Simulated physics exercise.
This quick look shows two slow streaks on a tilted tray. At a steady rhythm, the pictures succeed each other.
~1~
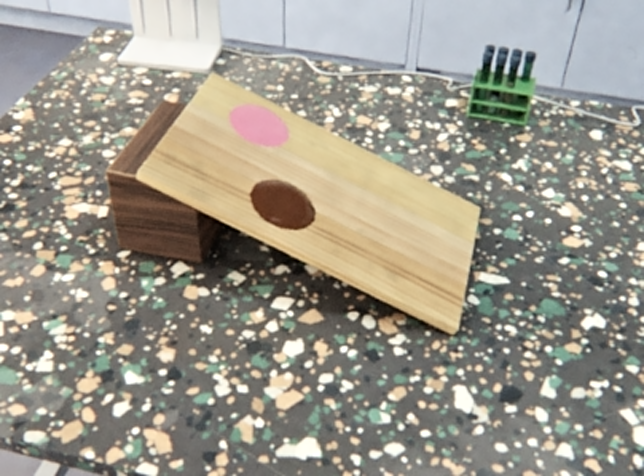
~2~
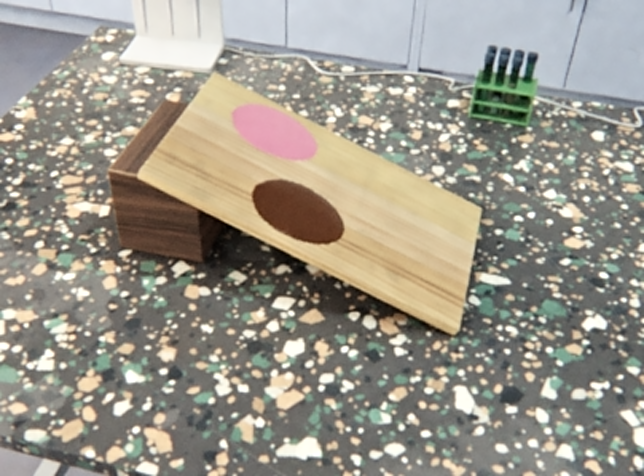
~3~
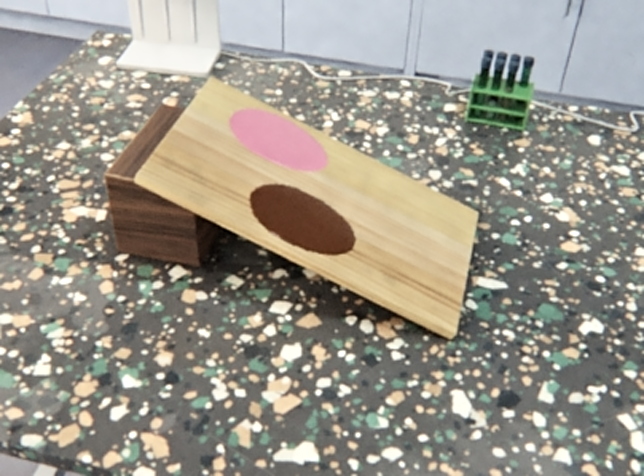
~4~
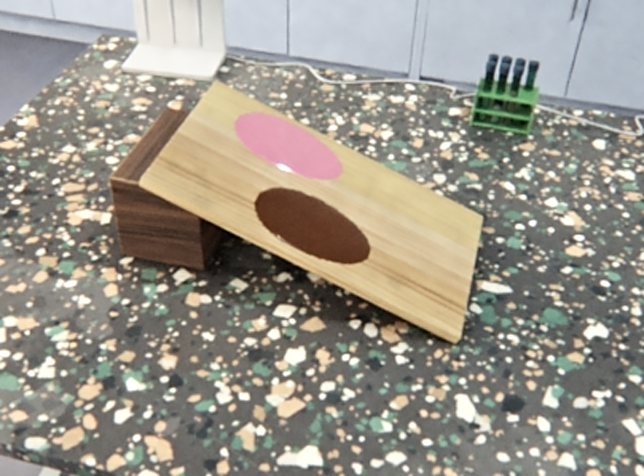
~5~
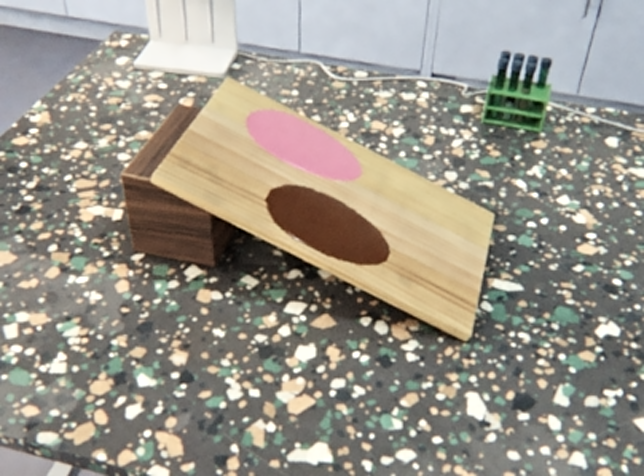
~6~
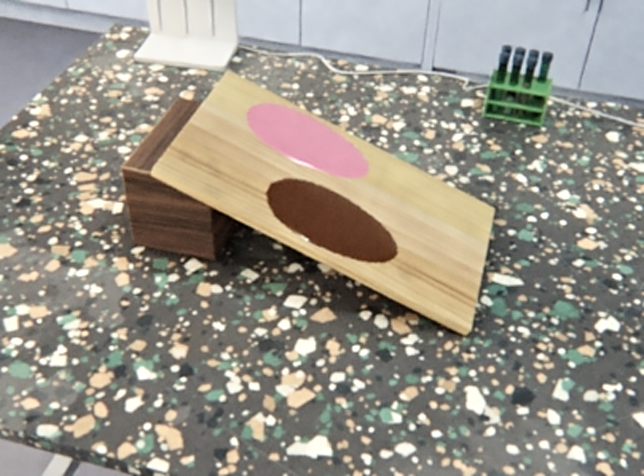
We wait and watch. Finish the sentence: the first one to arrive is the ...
The first one to arrive is the nearer one.
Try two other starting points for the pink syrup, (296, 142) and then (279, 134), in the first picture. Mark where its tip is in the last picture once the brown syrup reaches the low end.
First start: (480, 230). Second start: (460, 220).
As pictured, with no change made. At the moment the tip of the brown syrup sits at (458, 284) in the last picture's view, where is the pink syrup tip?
Roughly (426, 201).
A moment on, the brown syrup is close to the edge; the pink syrup is three quarters of the way down.
When it is over, the brown syrup is at the low edge; the pink syrup is three quarters of the way down.
